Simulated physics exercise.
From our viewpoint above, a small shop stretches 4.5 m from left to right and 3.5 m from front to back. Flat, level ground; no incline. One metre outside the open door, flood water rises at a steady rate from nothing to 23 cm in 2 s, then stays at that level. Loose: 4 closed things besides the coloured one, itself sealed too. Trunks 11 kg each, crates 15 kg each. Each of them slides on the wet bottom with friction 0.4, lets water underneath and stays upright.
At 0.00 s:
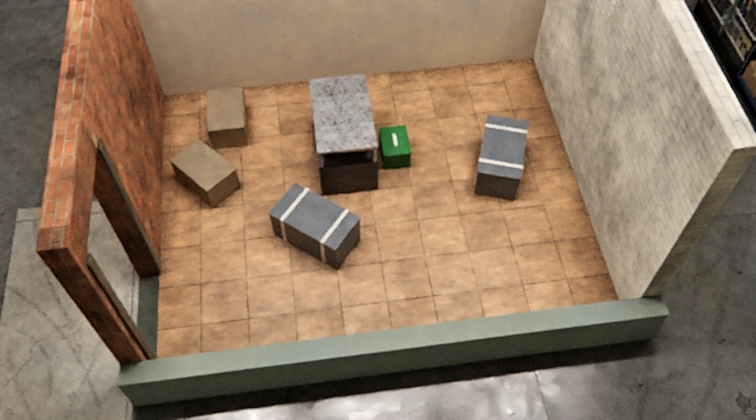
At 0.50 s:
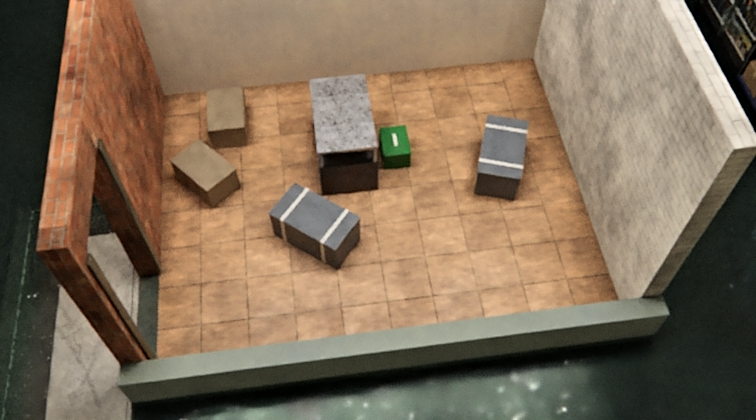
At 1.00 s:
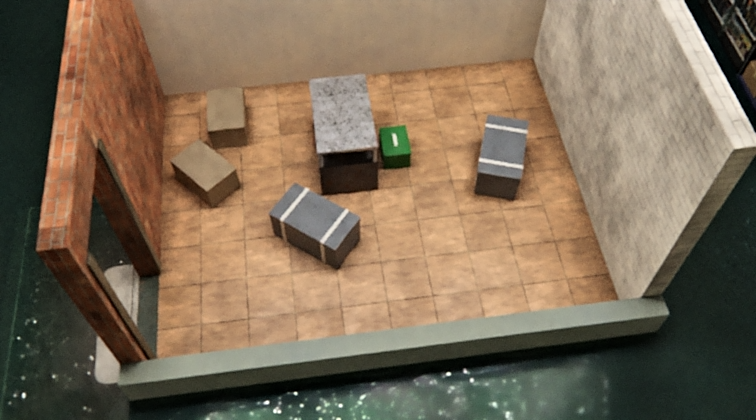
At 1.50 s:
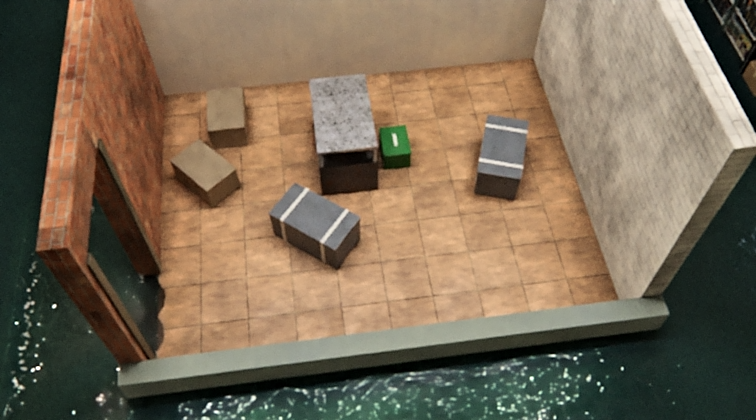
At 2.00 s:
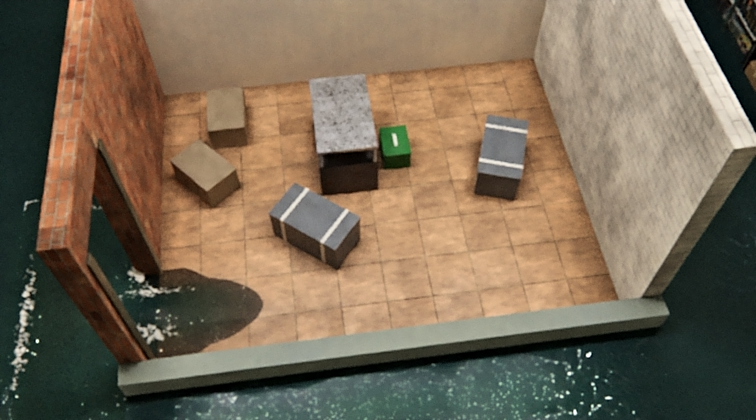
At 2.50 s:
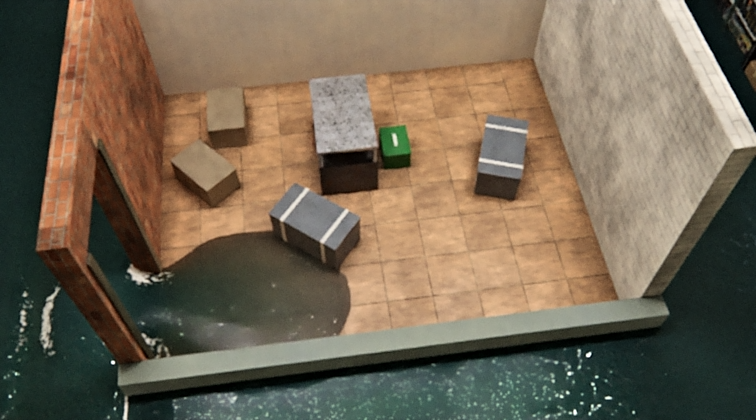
In a small tiled shop seen from above, a green tote sits beside a counter among trunks and crates. Dark water spreads over the ground outside, then enters through the open doorway on the left and widens across the floor to the nearest trunk, while the objects stay still.
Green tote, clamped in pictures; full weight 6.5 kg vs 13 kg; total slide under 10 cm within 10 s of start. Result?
Only big one works.
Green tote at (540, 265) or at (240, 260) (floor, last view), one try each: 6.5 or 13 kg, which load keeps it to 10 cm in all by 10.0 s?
In turn: No mass works; no mass works.
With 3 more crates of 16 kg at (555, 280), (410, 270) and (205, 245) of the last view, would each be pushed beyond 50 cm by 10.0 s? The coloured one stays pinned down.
Order as asked: Goes beyond / goes beyond / stays within.
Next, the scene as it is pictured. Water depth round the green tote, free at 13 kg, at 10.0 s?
Around 6 cm.
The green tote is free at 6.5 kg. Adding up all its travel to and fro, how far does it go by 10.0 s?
It covers about 30 cm altogether.
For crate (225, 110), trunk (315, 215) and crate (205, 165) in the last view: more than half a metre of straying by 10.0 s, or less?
Falls short; exceeds it; falls short.
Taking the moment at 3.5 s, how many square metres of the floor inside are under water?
6.0 m2.
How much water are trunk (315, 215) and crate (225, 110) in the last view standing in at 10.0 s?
Roughly 9 and 6 cm.
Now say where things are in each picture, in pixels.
The first picture shows the green tote at (395, 140), on the bottom; 0.0 m2 under water; 0 of 5 have shifted.
The second picture shows the green tote at (395, 140) rests on the ground; water covers 0.0 m2; 0 of 5 have shifted.
The third picture shows the green tote at (395, 140) rests on the ground; 0.0 m2 under water; 0 of 5 have shifted.
The fourth picture shows the green tote at (395, 140), on the bottom; 0.0 m2 under water; 0 of 5 have shifted.
The fifth picture shows the green tote at (395, 140) rests on the ground; water covers 0.6 m2; 0 of 5 have shifted.
The sixth picture shows the green tote at (395, 140) rests on the ground; 2.2 m2 under water; 0 of 5 have shifted.
After 3.5 s the green tote would be 0 cm from its start with 6.5 kg and 0 cm from its start with 13 kg; 0 cm of water round it then.
After 4.5 s the green tote would be 0 cm from its start with 6.5 kg and 0 cm from its start with 13 kg; 0 cm of water round it then.
After 7.0 s the green tote would be 0 cm from its start with 6.5 kg and 0 cm from its start with 13 kg; 1 cm of water round it then.
After 10.0 s the green tote would be 31 cm from its start with 6.5 kg and 1 cm from its start with 13 kg; 6 cm of water round it then.
